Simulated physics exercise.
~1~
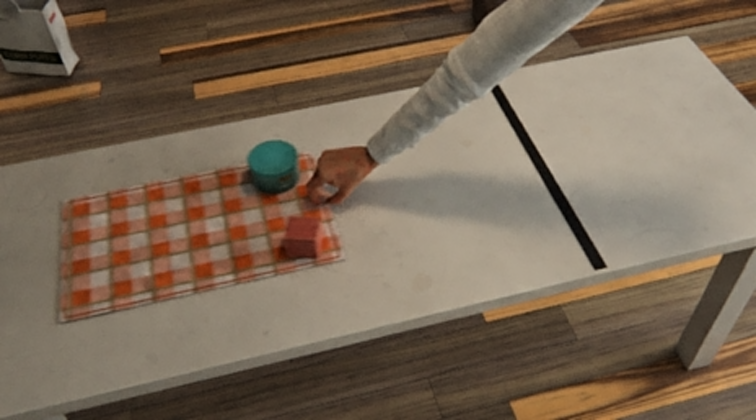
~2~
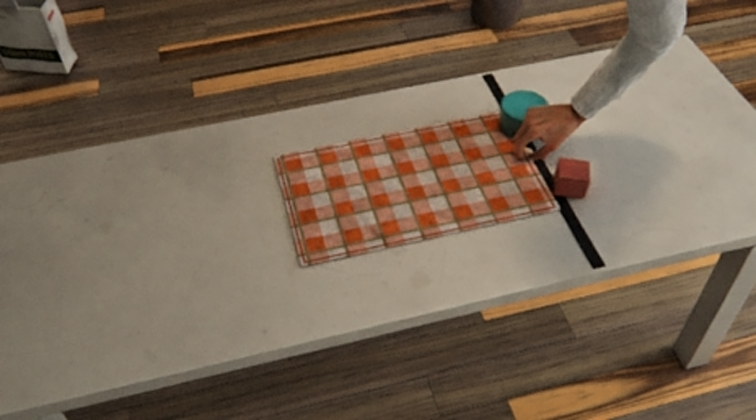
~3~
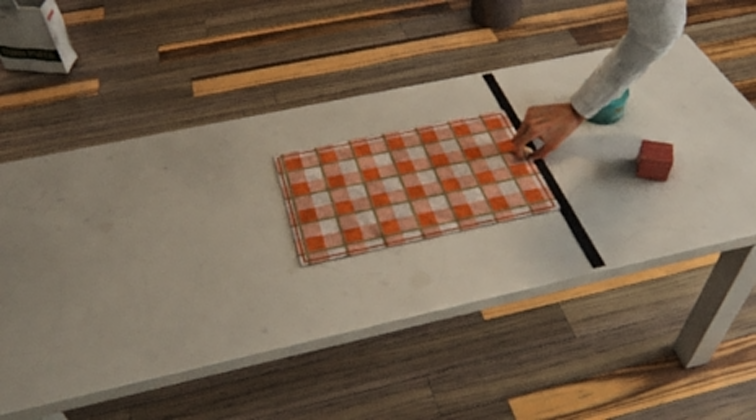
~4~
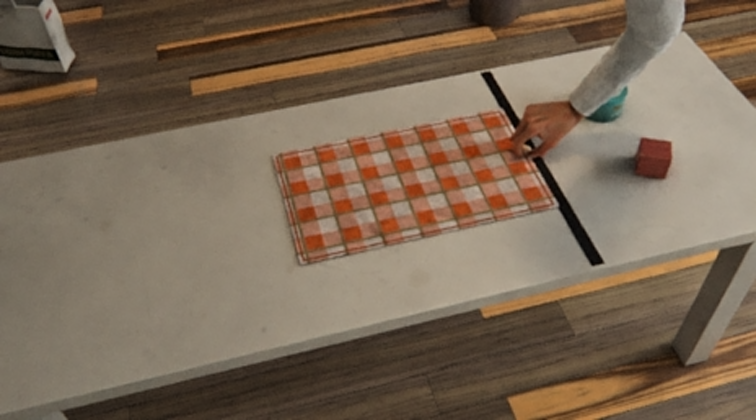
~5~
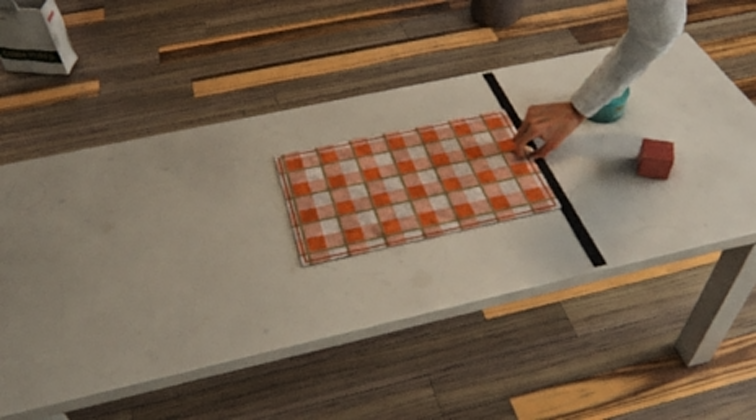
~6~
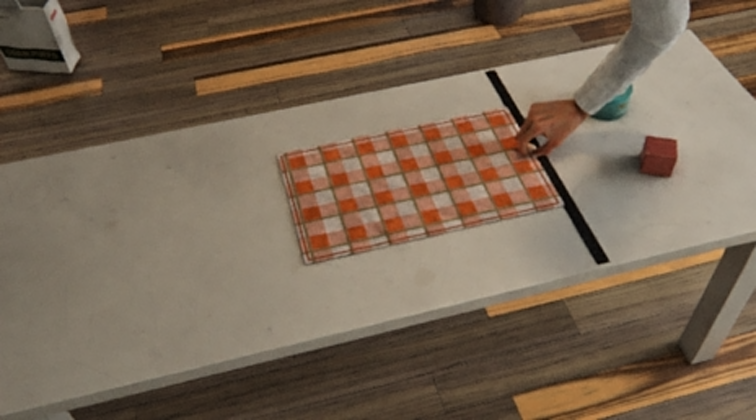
The clip opens with a hand gripping the right edge of an orange checked tea towel on a pale table, with a turquoise tub and a red block resting near that edge. The hand pulls the cloth a long way right, towards a dark strip of tape, carrying both objects along. As the cloth's leading edge reaches the tape and stops, the red block is already ahead of it. The block and the tub both slide farther right, off the cloth. They come to rest beyond the tape, while the hand stays on the still towel.
